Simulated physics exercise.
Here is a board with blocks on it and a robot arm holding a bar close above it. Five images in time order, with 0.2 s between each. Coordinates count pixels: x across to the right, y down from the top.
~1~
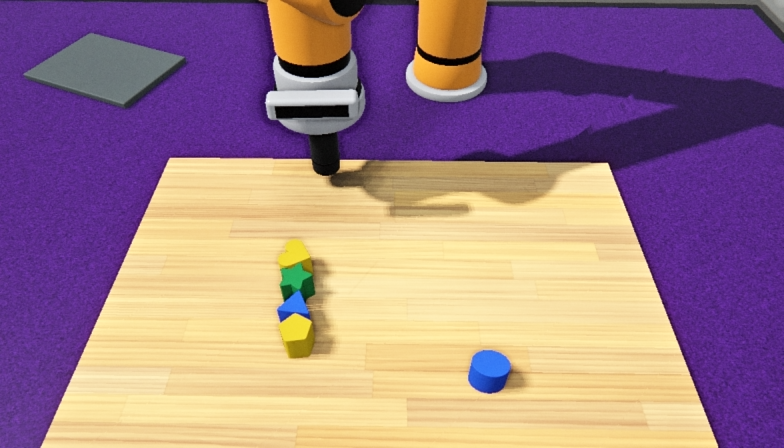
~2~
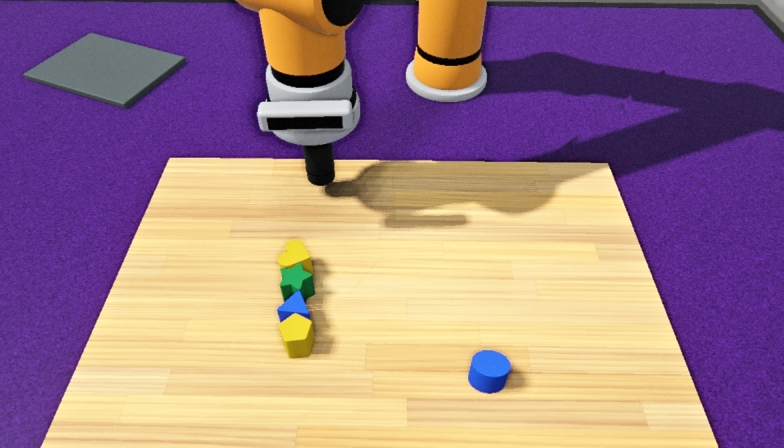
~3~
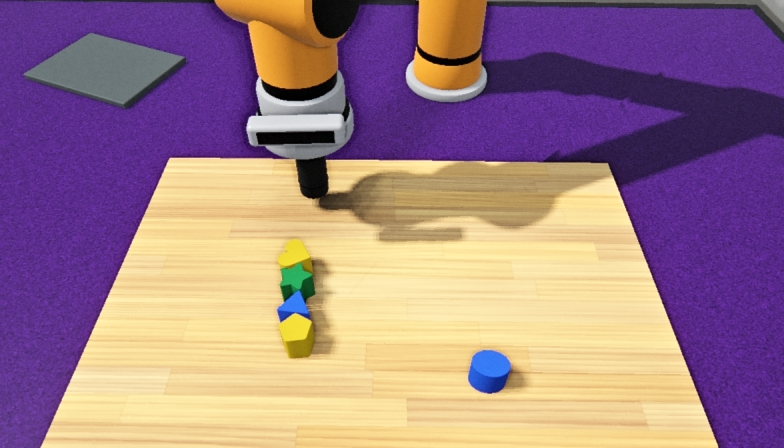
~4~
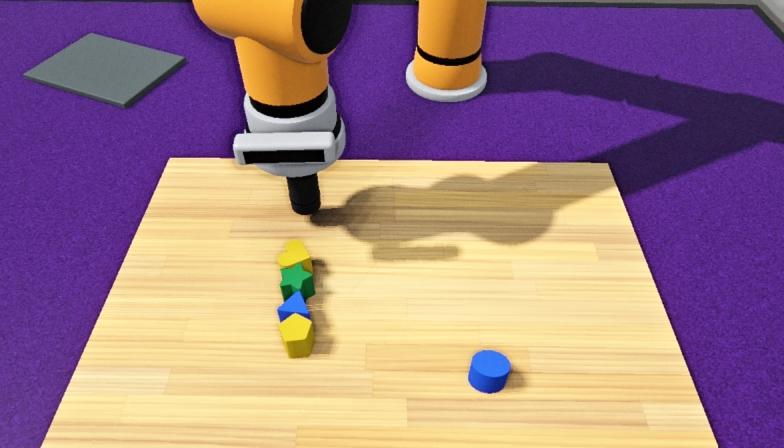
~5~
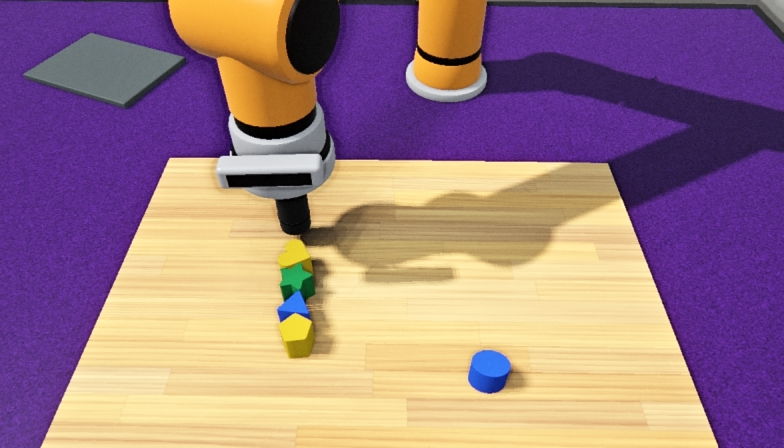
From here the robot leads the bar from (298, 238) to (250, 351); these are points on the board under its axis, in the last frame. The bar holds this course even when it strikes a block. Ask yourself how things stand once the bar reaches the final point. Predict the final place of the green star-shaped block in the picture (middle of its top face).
It will end up at (322, 302).
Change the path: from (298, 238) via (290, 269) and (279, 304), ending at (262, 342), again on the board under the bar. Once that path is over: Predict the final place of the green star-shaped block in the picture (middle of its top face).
If I read the scene right, the answer is (325, 317).
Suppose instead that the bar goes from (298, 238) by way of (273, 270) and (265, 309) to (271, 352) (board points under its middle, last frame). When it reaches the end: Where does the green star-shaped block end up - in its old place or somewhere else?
By the end it has moved.
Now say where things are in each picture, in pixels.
Tip of the bar at (327, 168), middles of tops, yellow heart block at (294, 253), green star-shaped block at (295, 276), blue three-sided block at (295, 304), yellow pentagon at (295, 327), in the first frame.
Bar at (322, 177), nothing pushed, in the second frame.
Bar at (315, 190), nothing pushed, in the third frame.
Bar at (307, 206), nothing pushed, in the fourth frame.
Bar at (296, 225), yellow heart block at (294, 253), green star-shaped block at (295, 276), blue three-sided block at (295, 304), yellow pentagon at (295, 327), in the fifth frame.
The first path, step by step. One third of the way, bar at (281, 259); yellow heart block at (294, 276), turned 35° anticlockwise; green star-shaped block at (311, 293), turned 30° anticlockwise; blue three-sided block at (304, 316), turned 30° clockwise; yellow pentagon at (292, 337).
Two thirds of the way, bar at (264, 297); yellow heart block at (291, 304), turned 95° anticlockwise; green star-shaped block at (322, 302), turned 80° anticlockwise; blue three-sided block at (317, 325), turned 55° clockwise; yellow pentagon at (292, 338), turned 15° clockwise.
At the end, bar at (246, 340); yellow heart block at (288, 311), turned 130° anticlockwise; green star-shaped block at (322, 302), turned 80° anticlockwise; blue three-sided block at (319, 325), turned 60° clockwise; yellow pentagon at (292, 338), turned 15° clockwise.
